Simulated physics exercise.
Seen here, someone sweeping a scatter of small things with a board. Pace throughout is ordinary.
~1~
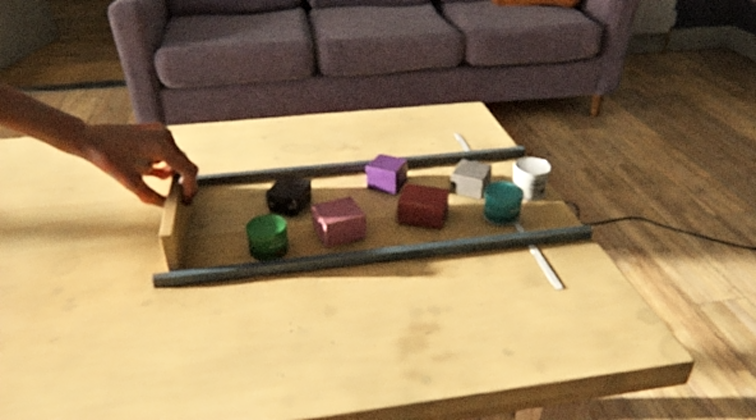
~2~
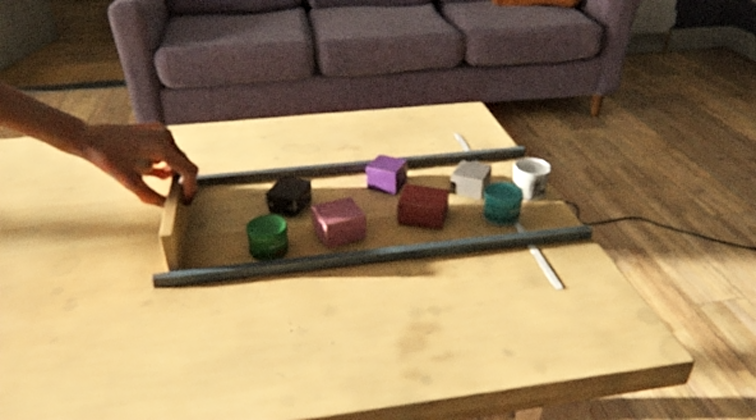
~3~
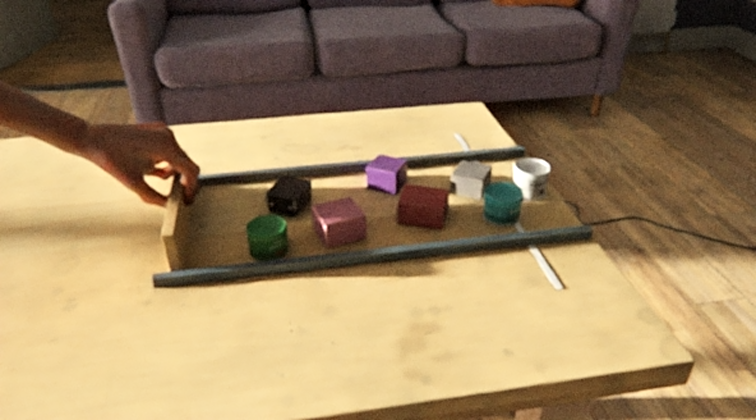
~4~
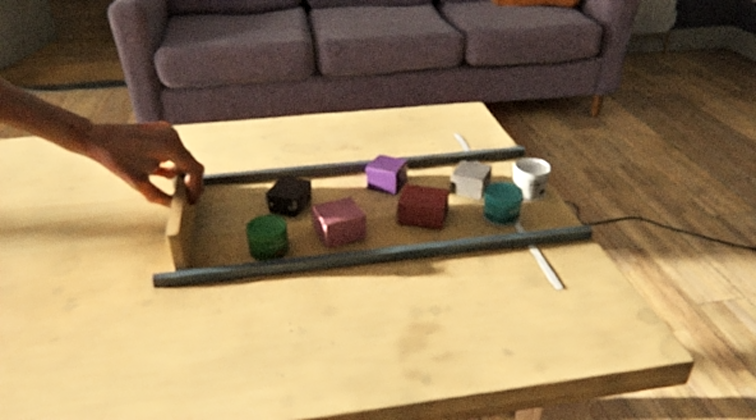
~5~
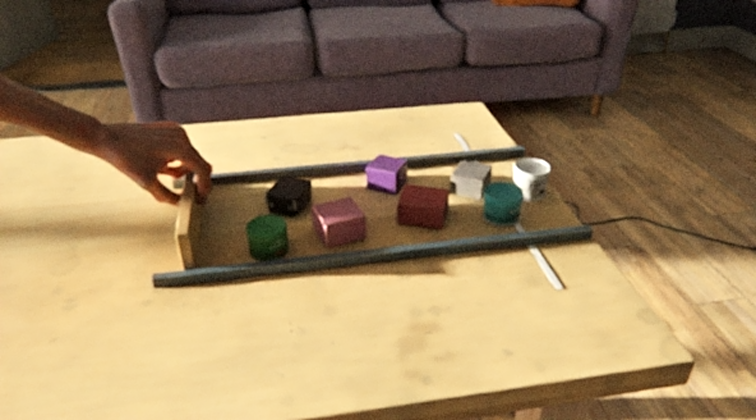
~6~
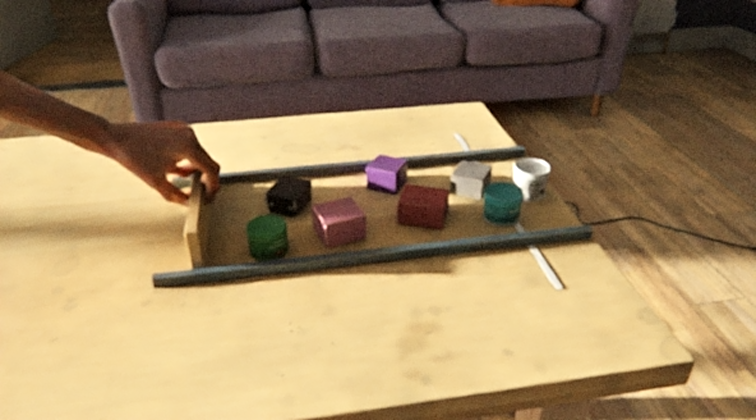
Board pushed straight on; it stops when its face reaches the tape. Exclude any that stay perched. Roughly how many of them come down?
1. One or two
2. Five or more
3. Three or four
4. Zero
One or two (1).
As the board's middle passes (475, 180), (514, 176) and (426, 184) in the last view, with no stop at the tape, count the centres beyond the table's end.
Middles past end - pos 1: 1, pos 2: 4, pos 3: 0.
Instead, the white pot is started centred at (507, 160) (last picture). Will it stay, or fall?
That one drops down.
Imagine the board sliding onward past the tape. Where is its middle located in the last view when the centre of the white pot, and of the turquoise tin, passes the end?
The middle is at (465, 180) when it's the white pot, and at (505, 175) when it's the turquoise tin.
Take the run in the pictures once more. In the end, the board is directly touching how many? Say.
That number would be 3.
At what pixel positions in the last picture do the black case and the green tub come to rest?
First (506, 176), then (538, 215).
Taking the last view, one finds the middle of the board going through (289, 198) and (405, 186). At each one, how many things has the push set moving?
First 3, after that 6.
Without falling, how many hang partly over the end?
It's 3.
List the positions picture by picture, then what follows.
White pot (530, 180); turquoise tin (503, 204); grey block (471, 179); board (178, 208); tape (498, 196), in the first picture.
Turquoise tin (503, 205); board (178, 208), in the second picture.
Grey block (471, 179); green tub (268, 238), in the third picture.
White pot (530, 180); black case (290, 197), in the fourth picture.
Turquoise tin (503, 205); pink block (339, 222), in the fifth picture.
White pot (530, 180); turquoise tin (503, 205); grey block (471, 179); board (200, 206); tape (498, 196), in the sixth picture.
Soon after, none off yet; white pot at rest near (530, 180); turquoise tin at rest near (503, 205); grey block at rest near (471, 179).
At rest, the number that fall off is one or two; fallen, grey block and white pot.
